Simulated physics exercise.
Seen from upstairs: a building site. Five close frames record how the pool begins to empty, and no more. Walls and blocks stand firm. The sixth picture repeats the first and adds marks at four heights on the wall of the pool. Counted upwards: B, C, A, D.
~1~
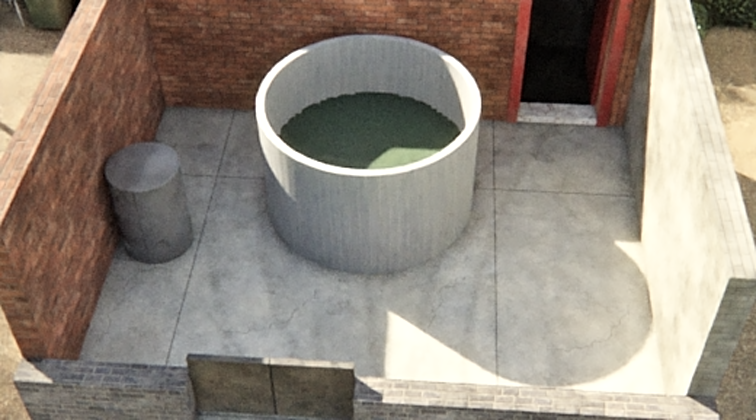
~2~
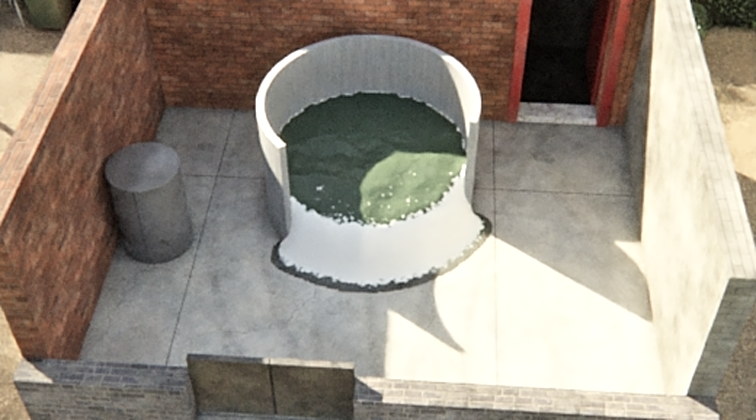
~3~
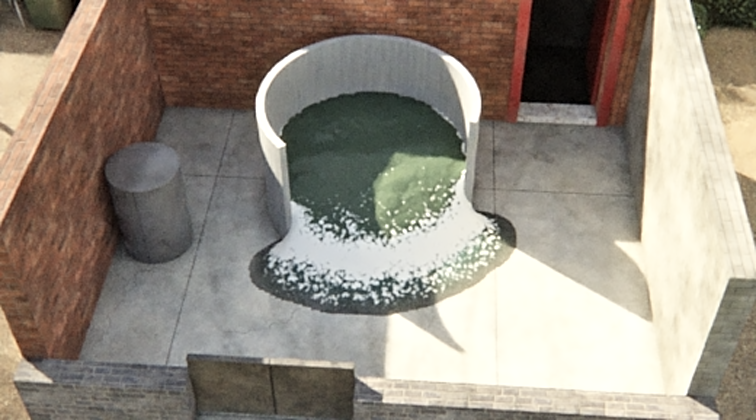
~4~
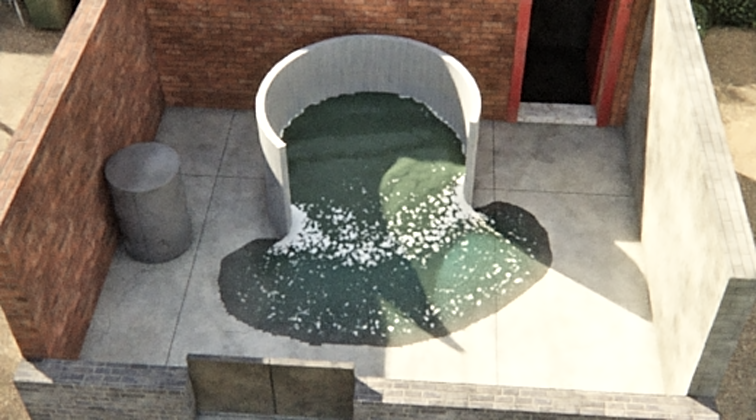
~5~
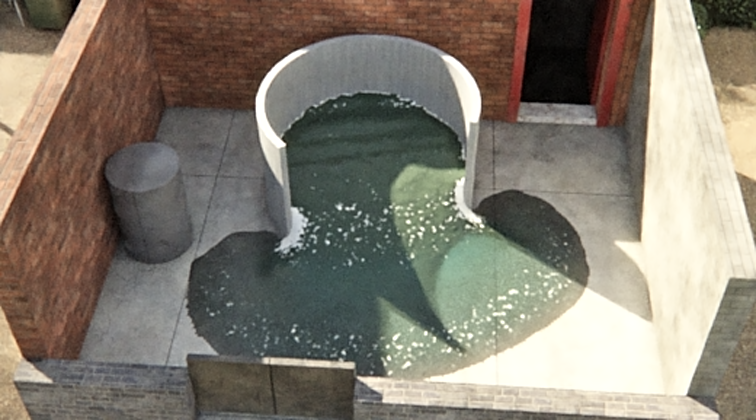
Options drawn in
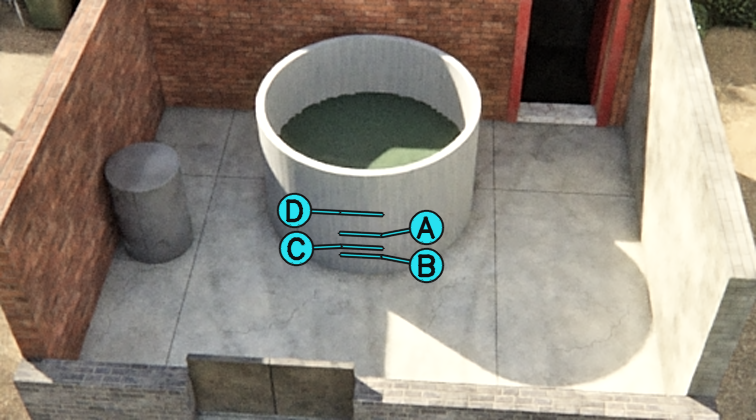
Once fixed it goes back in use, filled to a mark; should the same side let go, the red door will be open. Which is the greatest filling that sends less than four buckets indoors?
Take C.
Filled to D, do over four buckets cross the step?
Yes.
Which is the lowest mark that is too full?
That is mark A.
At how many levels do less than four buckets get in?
Two of the four.
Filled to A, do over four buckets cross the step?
Yes, that goes wrong.
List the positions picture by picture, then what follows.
The first picture shows water in the pool at rest, its middle at (369, 153); foot of the red doorway at (556, 123); shut gate at (272, 368).
The second picture shows front seen at (481, 220), 4 % of the ground wet.
The third picture shows front seen at (498, 221), 8 % of the ground wet.
The fourth picture shows front seen at (541, 245), 17 % of the ground wet.
The fifth picture shows front seen at (569, 233), 29 % of the ground wet.
On the marked copy, A at (361, 234); B at (361, 255); C at (361, 247); D at (360, 213); from the bottom up B, C, A, D.
With A, about 10 bucketfuls get in.
With B, nothing gets over.
With C, a bucket or two gets in.
With D, dozens of bucketfuls pour in.
